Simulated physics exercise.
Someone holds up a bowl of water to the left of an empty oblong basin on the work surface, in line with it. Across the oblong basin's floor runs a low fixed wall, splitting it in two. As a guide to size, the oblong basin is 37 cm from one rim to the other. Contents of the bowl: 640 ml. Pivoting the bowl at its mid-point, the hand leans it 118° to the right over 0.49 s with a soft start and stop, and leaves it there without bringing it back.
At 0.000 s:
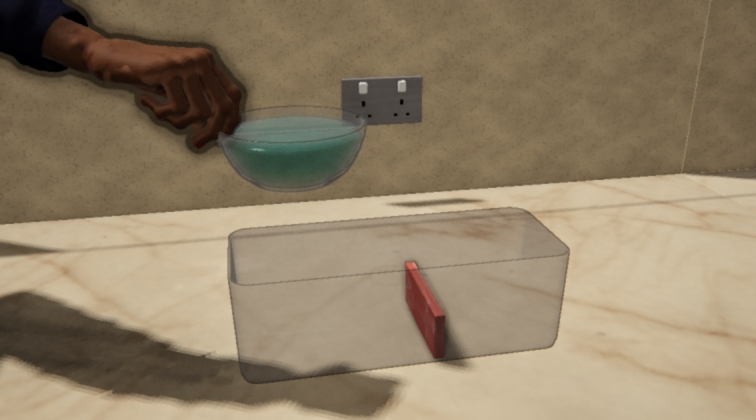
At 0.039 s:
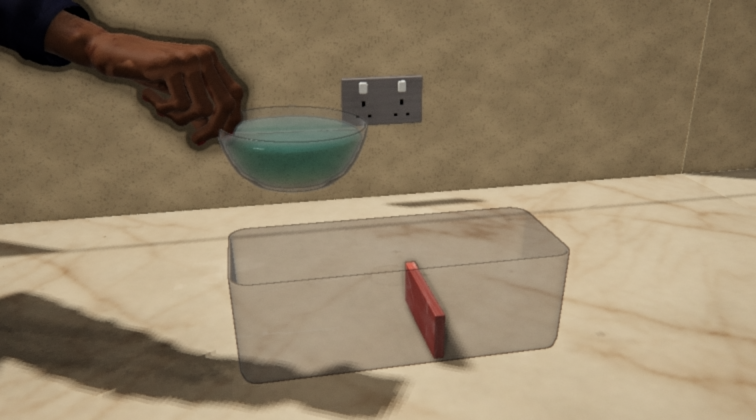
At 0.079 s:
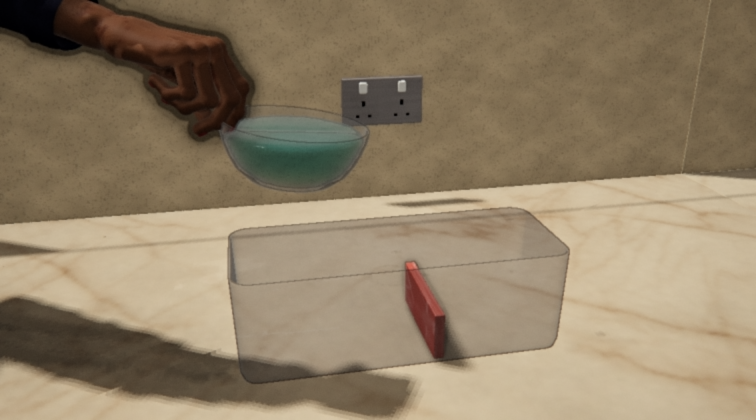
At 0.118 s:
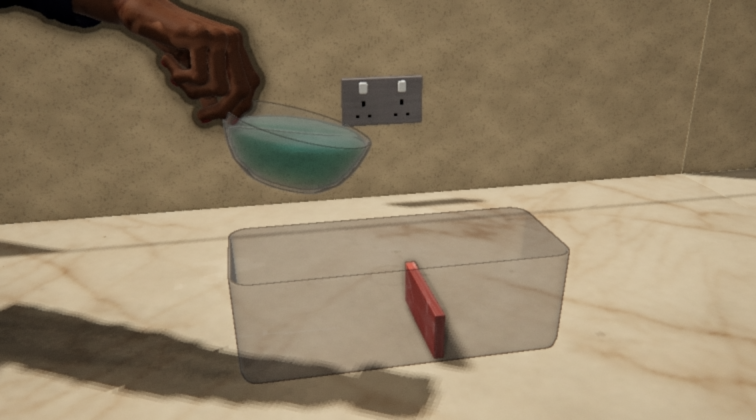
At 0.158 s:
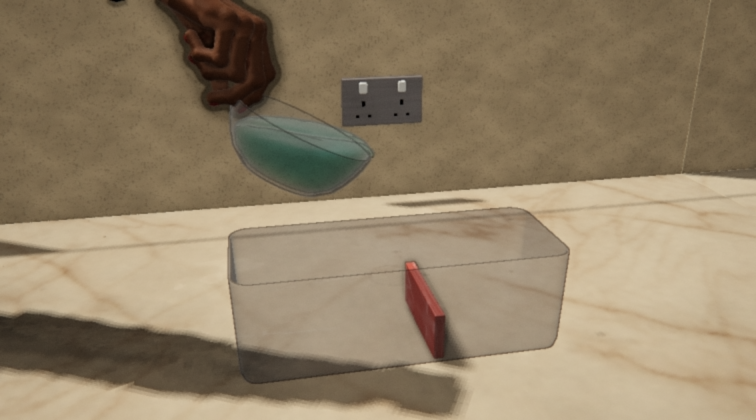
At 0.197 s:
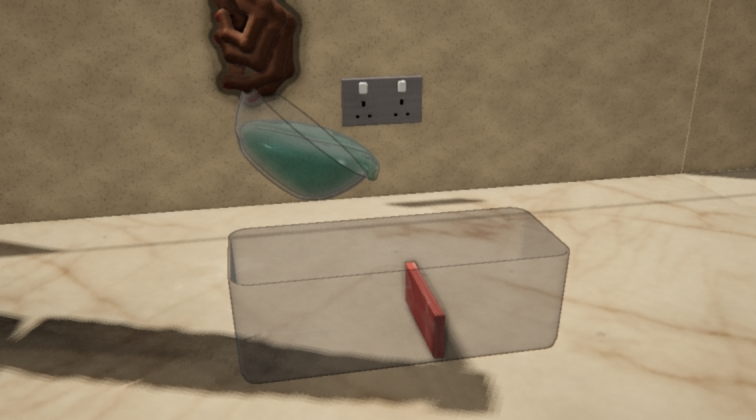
A hand at the upper left holds a clear bowl of teal water above a pale marbled worktop, seen from the front and slightly above, with a double wall socket on the beige wall behind. Below sits an empty, see-through oblong basin with an upright red divider inside. The hand rises and swings rightward, leaning the bowl steadily right until water reaches over its lip, while the camera stays still.
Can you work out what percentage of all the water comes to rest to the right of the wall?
I would put it at 8 per cent.
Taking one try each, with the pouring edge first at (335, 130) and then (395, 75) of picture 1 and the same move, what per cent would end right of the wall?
10 per cent first, 50 per cent second.
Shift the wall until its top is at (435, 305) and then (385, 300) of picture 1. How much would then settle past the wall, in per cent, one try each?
35 in a hundred, followed by 55 in a hundred.
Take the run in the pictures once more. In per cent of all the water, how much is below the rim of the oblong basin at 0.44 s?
Around 92%.
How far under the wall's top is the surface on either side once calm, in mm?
Left side: Around 38 mm. Right side: Around 54 mm.
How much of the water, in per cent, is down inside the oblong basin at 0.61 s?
88 per cent, give or take a little.
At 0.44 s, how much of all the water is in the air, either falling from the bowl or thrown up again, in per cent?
I'd put it at about 8 percent.
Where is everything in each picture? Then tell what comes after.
Tilt 0°; pouring edge (365, 121); surface from (220, 134) to (360, 126); the oblong basin's rim runs from (229, 258) to (547, 230); the wall's top is at (424, 288), in the first frame.
Tilt 2°; pouring edge (365, 123); surface from (221, 133) to (360, 128), in the second frame.
Tilt 7°; pouring edge (367, 130); surface from (223, 130) to (363, 131), in the third frame.
Tilt 16°; pouring edge (369, 141); surface from (227, 126) to (366, 135), in the fourth frame.
Tilt 28°; pouring edge (368, 156); surface from (233, 124) to (357, 142); 4 per cent is over the edge, in the fifth frame.
Tilt 41°; pouring edge (364, 172); surface from (238, 128) to (337, 142); 13 per cent is over the edge, in the sixth frame.
After 0.44 s the tilt is 114° and 1 per cent is still to pour, 90 is left of the wall and 1 right of it.
After 0.61 s the tilt is 118° and 0 per cent is still to pour, 84 is left of the wall and 3 right of it.
After 0.79 s the tilt is 118° and 0 per cent is still to pour, 81 is left of the wall and 7 right of it.
After 0.99 s the tilt is 118° and 0 per cent is still to pour, 81 is left of the wall and 8 right of it.
In the end 81 per cent lies left of the wall, 8 right of it and 11 outside.
